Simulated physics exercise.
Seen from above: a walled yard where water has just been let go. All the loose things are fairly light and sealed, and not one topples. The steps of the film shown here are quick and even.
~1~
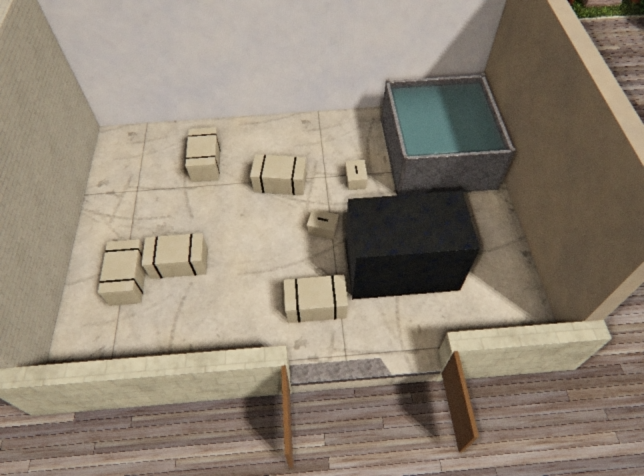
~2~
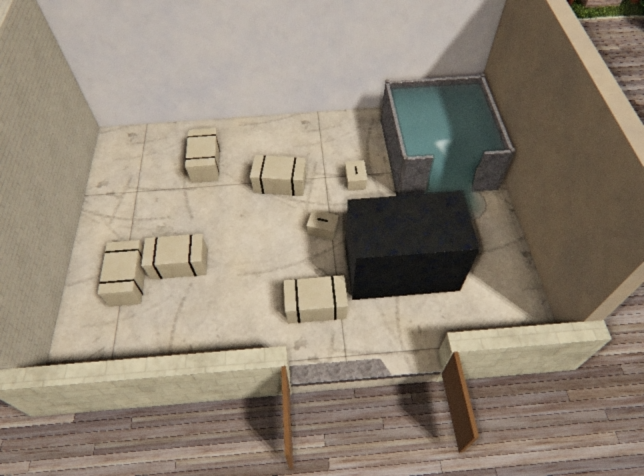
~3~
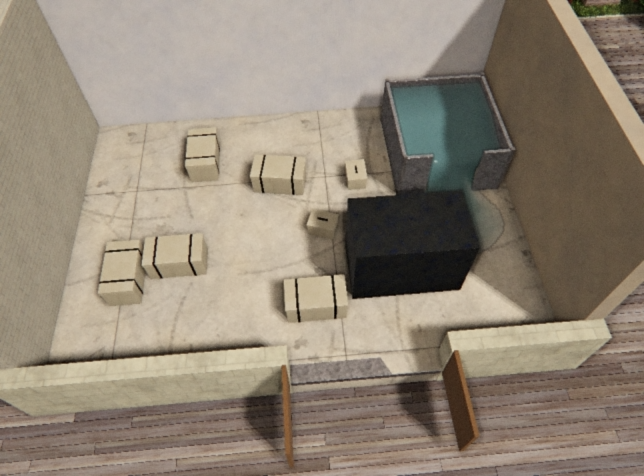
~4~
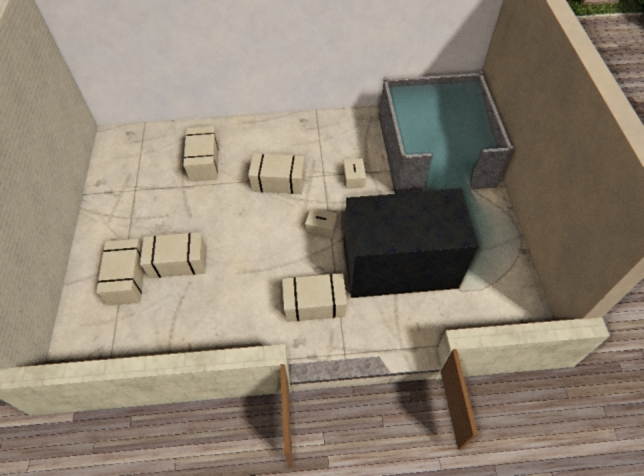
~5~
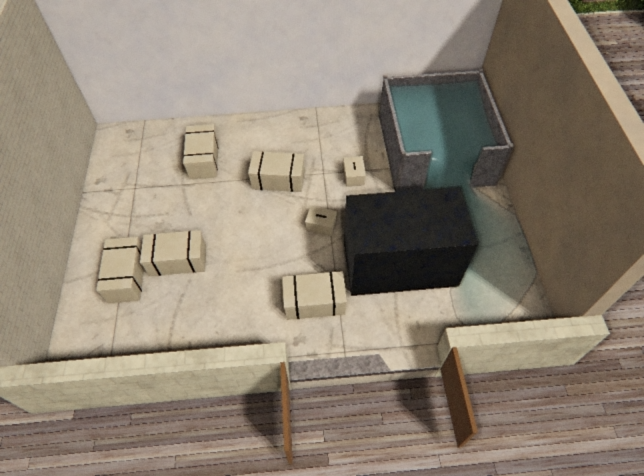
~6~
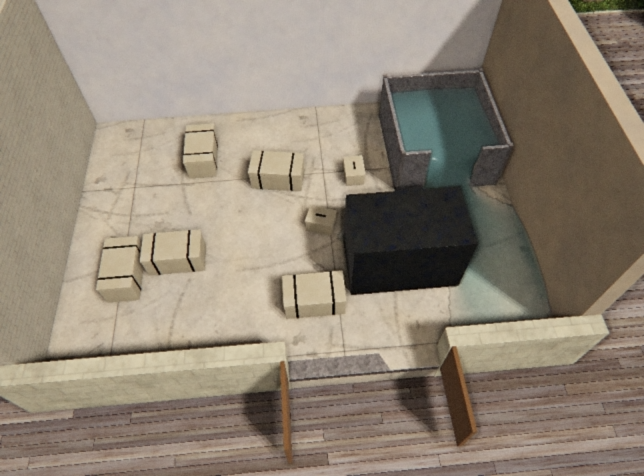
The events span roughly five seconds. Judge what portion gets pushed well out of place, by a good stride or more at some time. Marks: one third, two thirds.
It is a small minority below a third.
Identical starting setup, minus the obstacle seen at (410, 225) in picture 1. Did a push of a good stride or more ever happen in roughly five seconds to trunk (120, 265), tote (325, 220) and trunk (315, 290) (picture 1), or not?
One by one: Stayed put, stayed put, got displaced.
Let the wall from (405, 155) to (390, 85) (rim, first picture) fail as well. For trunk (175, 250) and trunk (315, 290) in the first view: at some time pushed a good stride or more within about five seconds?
Taking them in order, covered the distance and short of it.
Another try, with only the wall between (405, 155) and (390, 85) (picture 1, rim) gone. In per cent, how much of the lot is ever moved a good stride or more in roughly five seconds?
Estimate: Close to 90 in a hundred.
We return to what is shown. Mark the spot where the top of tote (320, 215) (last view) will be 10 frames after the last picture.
I'd expect it around (246, 211).
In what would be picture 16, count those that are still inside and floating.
I make it 0 of them.
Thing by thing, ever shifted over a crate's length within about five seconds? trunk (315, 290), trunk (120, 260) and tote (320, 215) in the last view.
Went a long way, then never got far, then went a long way.
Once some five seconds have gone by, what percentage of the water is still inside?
92 in a hundred.
A moment on, 0 of 7 are well off their spots; 0 afloat.
Next, 1 of 7 are well off their spots; 0 afloat.
Later, 2 of 7 are well off their spots; 0 afloat.
In the end, 2 of 7 are well off their spots, and 2 have been at some point; 0 afloat.
